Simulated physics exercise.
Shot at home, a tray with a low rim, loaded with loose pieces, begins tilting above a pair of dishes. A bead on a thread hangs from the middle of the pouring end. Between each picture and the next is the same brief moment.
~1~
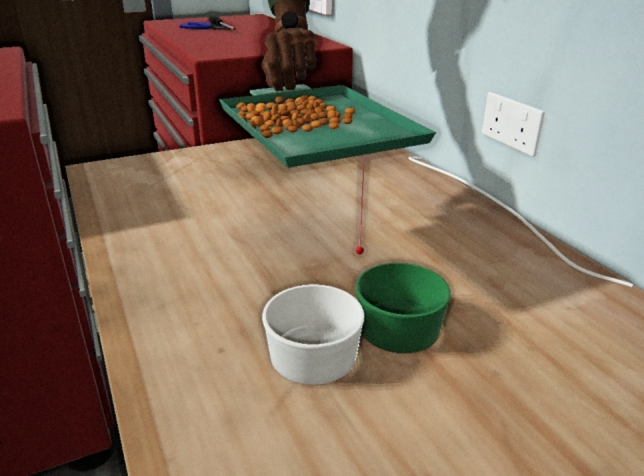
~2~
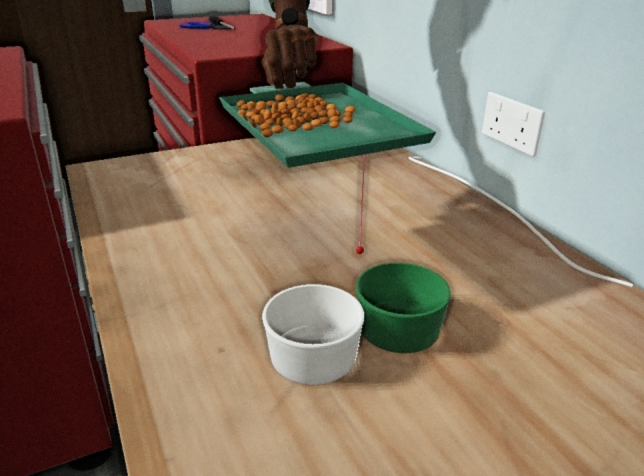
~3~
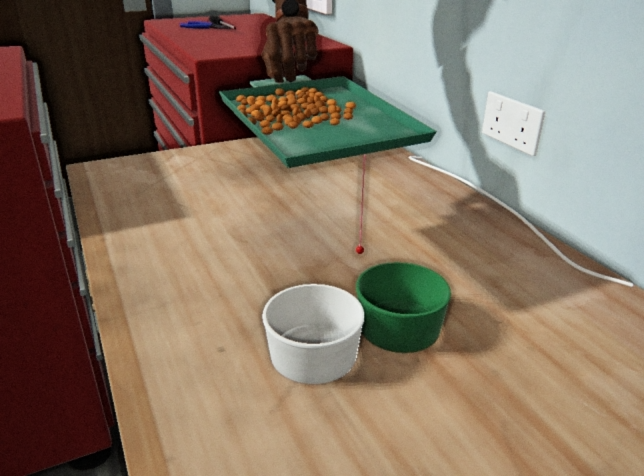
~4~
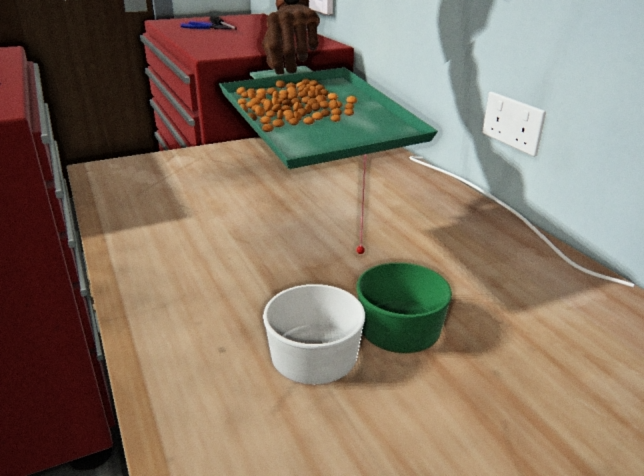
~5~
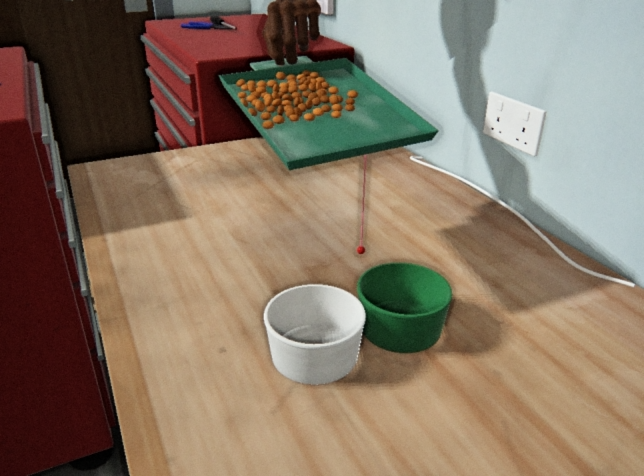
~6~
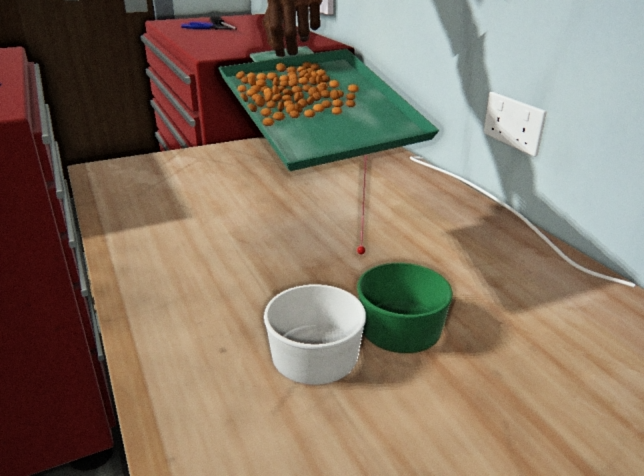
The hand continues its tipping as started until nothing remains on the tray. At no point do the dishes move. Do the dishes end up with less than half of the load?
Most of what falls will go into the dishes.
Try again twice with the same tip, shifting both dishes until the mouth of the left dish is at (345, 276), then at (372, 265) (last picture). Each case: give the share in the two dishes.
It would be roughly 60 per cent, followed by roughly 20 per cent.
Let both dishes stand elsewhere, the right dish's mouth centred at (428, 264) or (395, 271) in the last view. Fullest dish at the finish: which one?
Try 1: The leftmost dish; try 2: The leftmost dish.
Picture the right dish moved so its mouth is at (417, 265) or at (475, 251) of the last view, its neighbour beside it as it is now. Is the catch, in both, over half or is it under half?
Held in all, by try: A larger portion, then a smaller portion.
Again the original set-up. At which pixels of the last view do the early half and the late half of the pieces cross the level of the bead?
Earlier portion about (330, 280); later portion about (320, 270).
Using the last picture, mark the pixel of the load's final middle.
About pixel (326, 337).
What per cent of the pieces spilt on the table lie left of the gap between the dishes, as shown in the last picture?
It comes out at roughly 90 percent.
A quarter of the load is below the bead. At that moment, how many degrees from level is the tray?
Roughly 65°.
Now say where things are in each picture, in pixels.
In the first picture, corners of the pouring end at (288, 155) and (431, 132), level; middle of the load at (295, 114), bits of cat kibble; left dish at (335, 360); right dish at (427, 329); bead on its thread at (360, 250).
In the second picture, corners of the pouring end at (288, 155) and (431, 131), level; middle of the load at (295, 112).
In the third picture, corners of the pouring end at (288, 156) and (432, 131), tipped barely, lowest at the left corner; middle of the load at (296, 108).
In the fourth picture, corners of the pouring end at (289, 157) and (433, 130), tipped a little, lowest at the left corner; middle of the load at (296, 102).
In the fifth picture, corners of the pouring end at (290, 159) and (433, 129), tipped a little, lowest at the left corner; middle of the load at (297, 96).
In the sixth picture, corners of the pouring end at (290, 160) and (434, 129), tipped a little, lowest at the left corner; middle of the load at (297, 90); left dish at (336, 360); right dish at (429, 329).
Soon, tray tipped steeply; most on the tray; about a quarter in the air.
A while on, tray tipped right over; about half on the tray; about a quarter in the left dish; a small part in the right dish; a small part outside both; a small part in the air.
Towards the end, tray tipped past a quarter turn; about half in the left dish; a small part in the right dish; about a third outside both.
Finally, tray tipped past a quarter turn; about half in the left dish; a small part in the right dish; about a third outside both.
